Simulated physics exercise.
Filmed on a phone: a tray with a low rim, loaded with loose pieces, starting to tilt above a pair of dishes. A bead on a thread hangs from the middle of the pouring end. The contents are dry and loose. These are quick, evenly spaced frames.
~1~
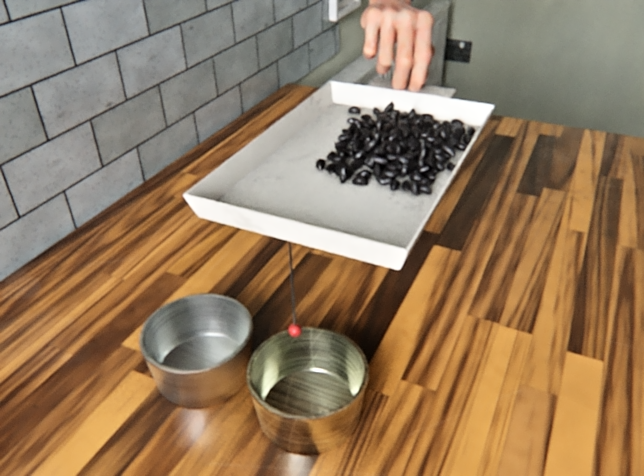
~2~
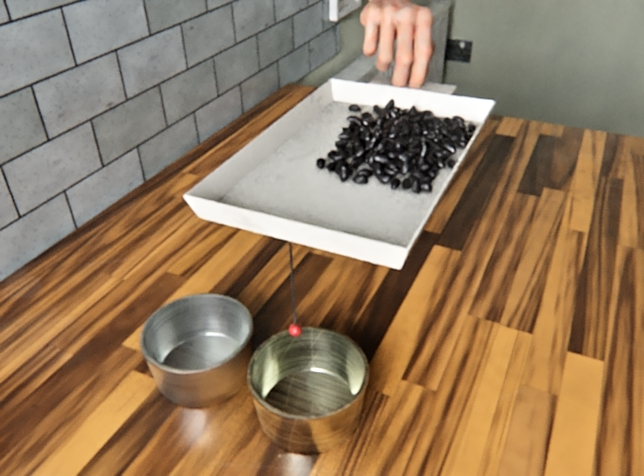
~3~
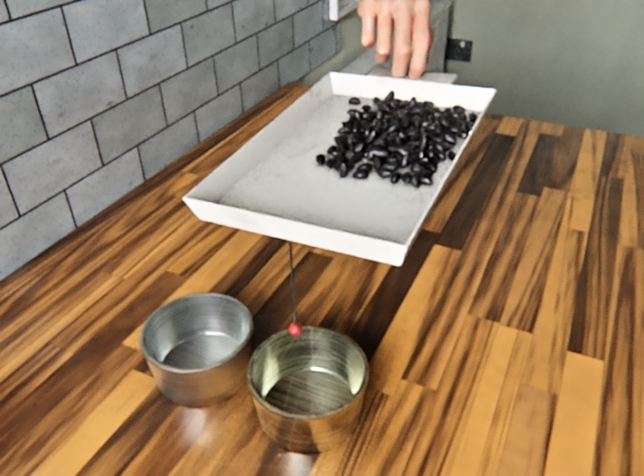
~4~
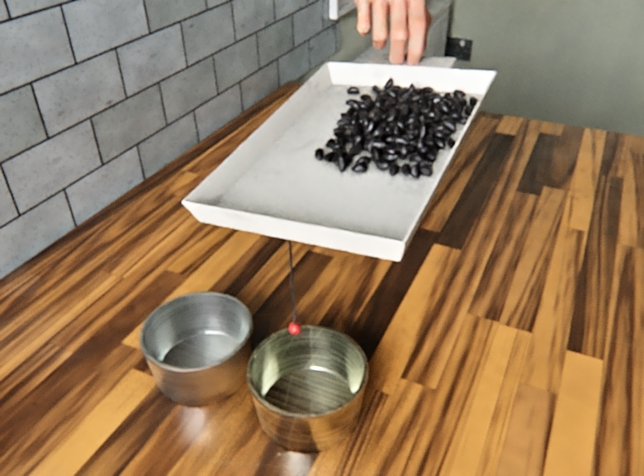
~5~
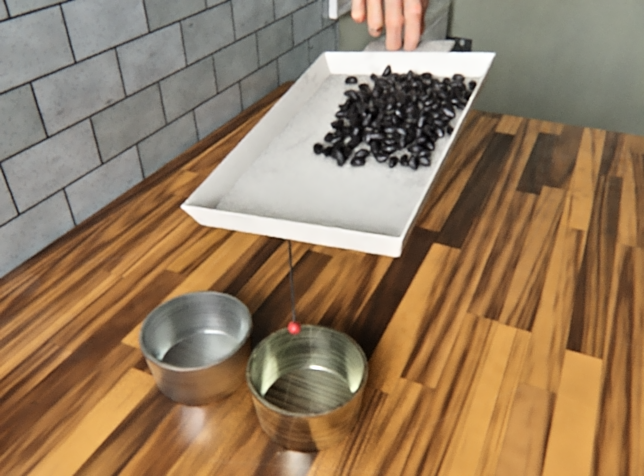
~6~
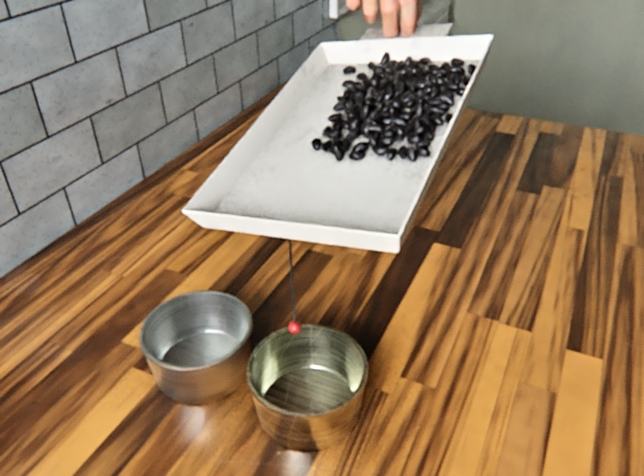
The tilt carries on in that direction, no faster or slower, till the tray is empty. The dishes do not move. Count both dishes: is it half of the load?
Together they catch the larger part.
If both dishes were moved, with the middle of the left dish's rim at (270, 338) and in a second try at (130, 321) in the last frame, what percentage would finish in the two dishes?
In turn 20 and 30 in a hundred.
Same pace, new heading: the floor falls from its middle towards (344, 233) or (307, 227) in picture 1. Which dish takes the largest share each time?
At the first place the right-hand dish, at the second the right-hand dish.
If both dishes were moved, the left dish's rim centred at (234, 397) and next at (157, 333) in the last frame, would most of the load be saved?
First the smaller part, then the smaller part.
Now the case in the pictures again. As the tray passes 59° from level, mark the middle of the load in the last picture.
Roughly at (243, 189).
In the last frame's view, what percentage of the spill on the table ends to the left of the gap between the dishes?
Some 60 per cent.
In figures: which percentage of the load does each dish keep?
Left dish: 80 %, right dish: 0 %.
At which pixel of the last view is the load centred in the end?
Around (208, 353).
Just after the last frame, tray tipped steeply; almost all on the tray; just a few in the left dish; about a tenth in the air.
A moment on, tray tipped right over; roughly two thirds on the tray; roughly a third in the left dish; just a few outside both.
Further on, tray tipped past a quarter turn; the larger part in the left dish; roughly a quarter outside both.
When it is over, tray tipped past a quarter turn; not one in the right dish; the larger part in the left dish; roughly a quarter outside both.
